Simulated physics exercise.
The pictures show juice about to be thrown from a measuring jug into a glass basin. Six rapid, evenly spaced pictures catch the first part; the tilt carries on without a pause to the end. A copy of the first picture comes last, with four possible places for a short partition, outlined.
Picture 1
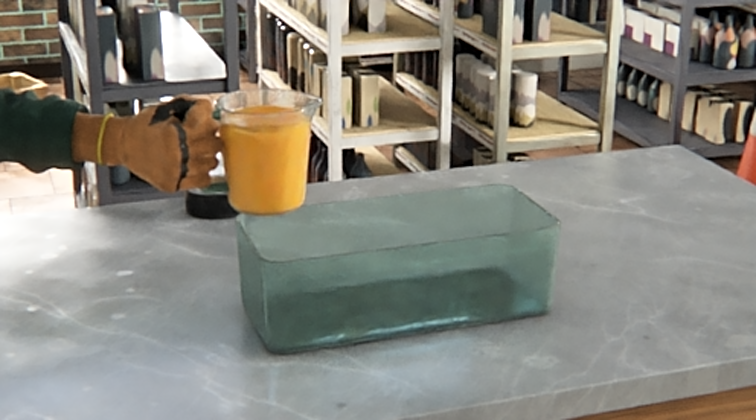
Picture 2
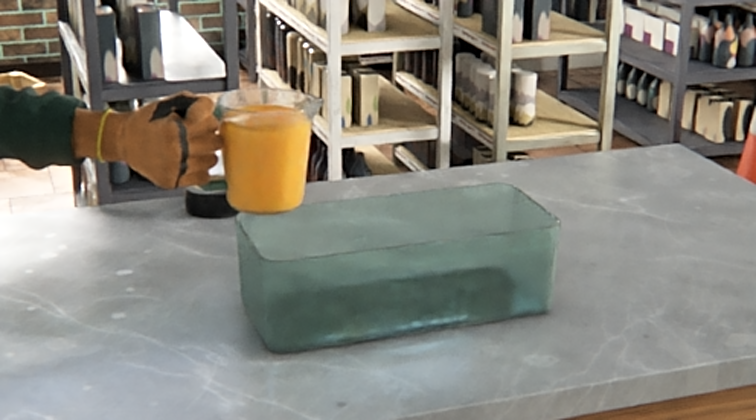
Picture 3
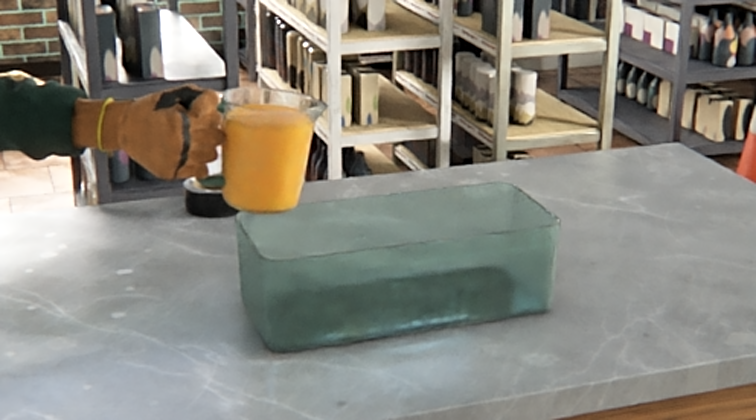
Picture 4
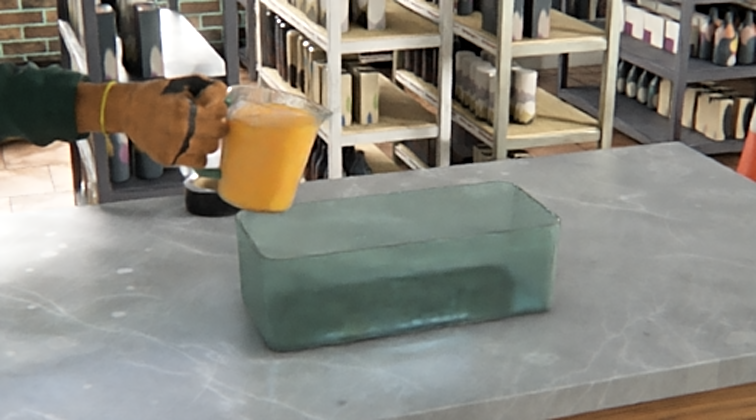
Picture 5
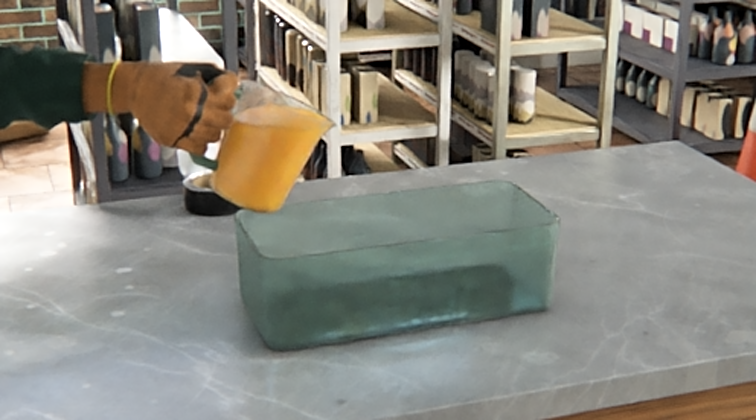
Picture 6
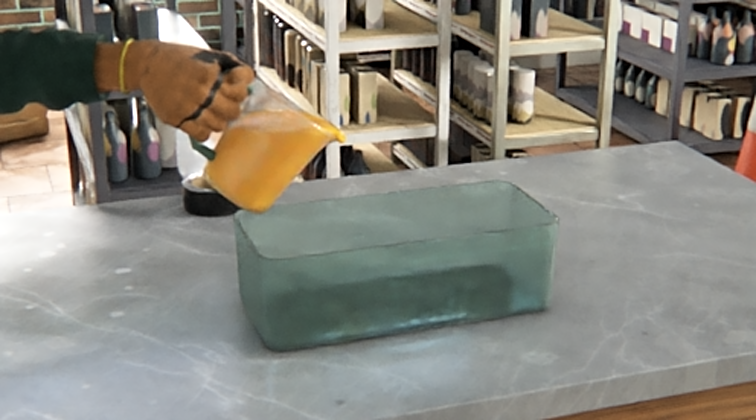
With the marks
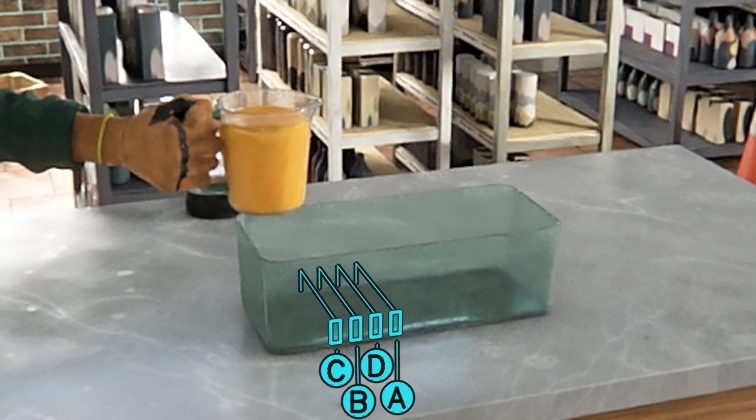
A brown-gloved hand with a yellow wristband and dark green sleeve holds a clear jug of orange juice at the left, then tilts it steadily rightward until juice reaches the lip. A greenish glass basin sits motionless on a grey, pale-veined countertop. The fixed view looks slightly down across the counter toward shelves of bottles and a brick wall behind.
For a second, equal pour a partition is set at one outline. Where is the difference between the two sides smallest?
Go for A.
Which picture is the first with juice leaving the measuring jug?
Picture 6.
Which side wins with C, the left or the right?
The right one.
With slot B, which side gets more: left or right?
The right one.
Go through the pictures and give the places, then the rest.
Upright, lip at (321, 99); basin from (265, 352) to (551, 309); nothing has left yet, in the first frame.
Upright, lip at (322, 100); nothing has left yet, in the second frame.
Tipped about 7°, lip at (326, 104); nothing has left yet, in the third frame.
Tipped about 15°, lip at (331, 112); nothing has left yet, in the fourth frame.
Tipped about 25°, lip at (335, 123); nothing has left yet, in the fifth frame.
Tipped about 37°, lip at (336, 138); juice is over the lip, down to (336, 138), in the sixth frame.
In cyan, A at (397, 341); B at (357, 347); C at (337, 350); D at (377, 344).
With A, about 51 % ends left of the wall and 49 % right of it.
With B, about 6 % ends left of the wall and 93 % right of it.
With C, about 7 % ends left of the wall and 93 % right of it.
With D, about 15 % ends left of the wall and 84 % right of it.
